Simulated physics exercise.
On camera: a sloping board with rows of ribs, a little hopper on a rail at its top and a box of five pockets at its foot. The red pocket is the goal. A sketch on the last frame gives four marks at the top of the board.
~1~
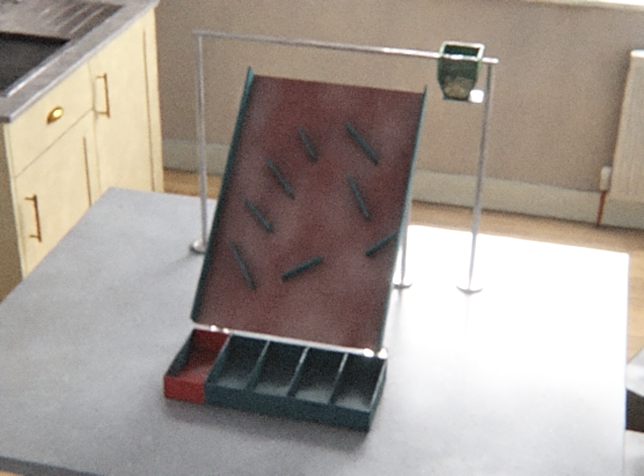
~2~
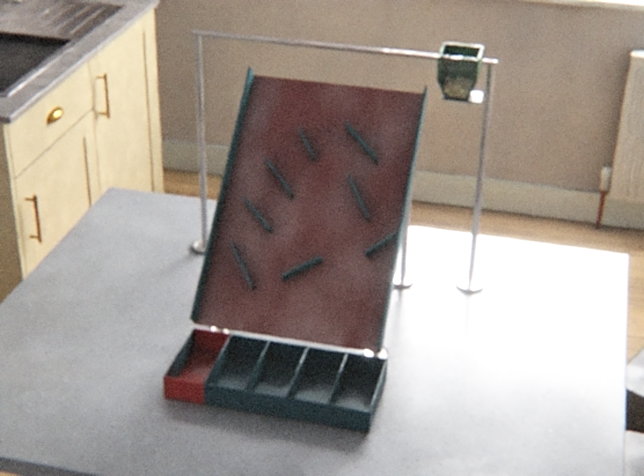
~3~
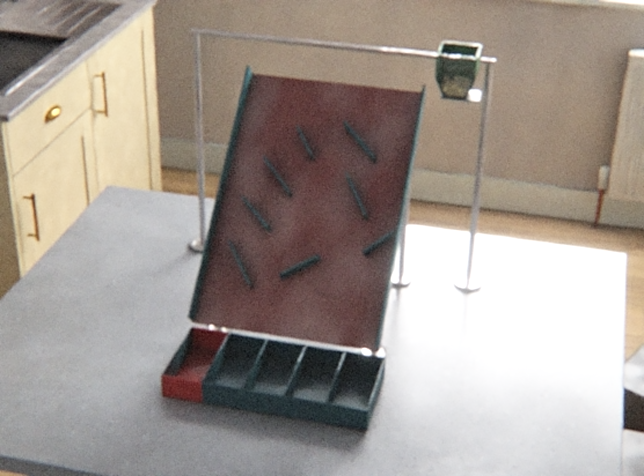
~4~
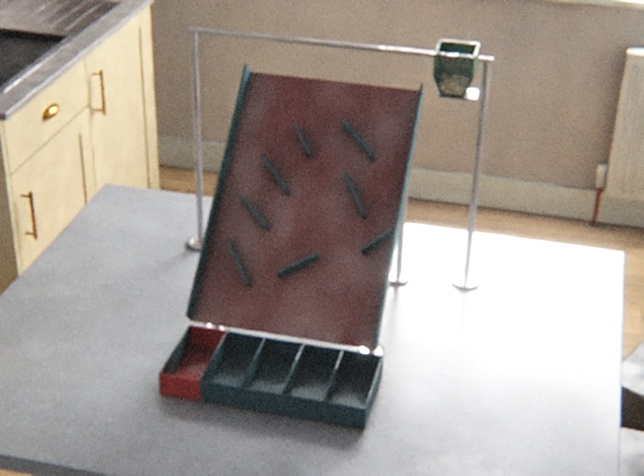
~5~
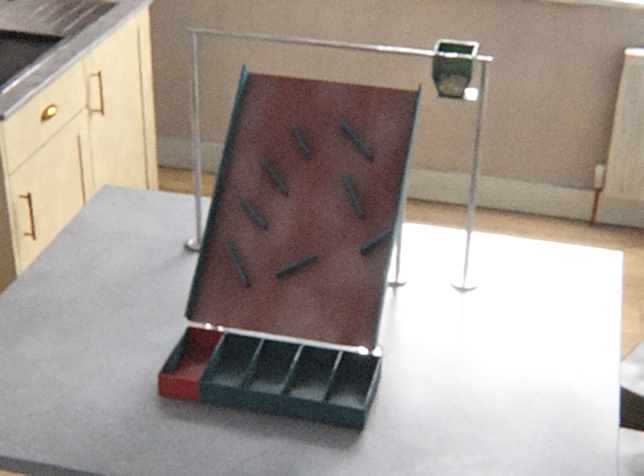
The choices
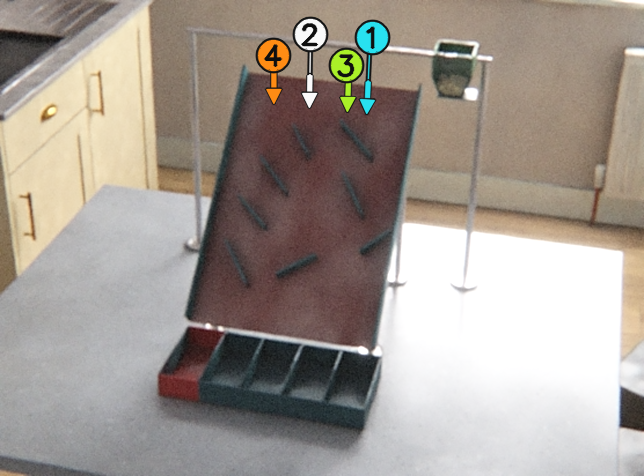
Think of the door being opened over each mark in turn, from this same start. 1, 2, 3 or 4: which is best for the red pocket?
The best mark is 4.
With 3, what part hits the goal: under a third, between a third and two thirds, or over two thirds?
It is under a third.
On the marked copy, mark 1 meets the board at (367, 108); mark 2 meets the board at (309, 102); mark 3 meets the board at (347, 106); mark 4 meets the board at (273, 98).
If 1 is chosen, none at all in the red pocket, all but a few in other pockets, a small share held on the board.
If 2 is chosen, only a few in the red pocket, all but a few in other pockets, a small share outside the box.
If 3 is chosen, a small share in the red pocket, the bulk in other pockets, only a few held on the board, only a few outside the box.
If 4 is chosen, close to half in the red pocket, close to half in other pockets.
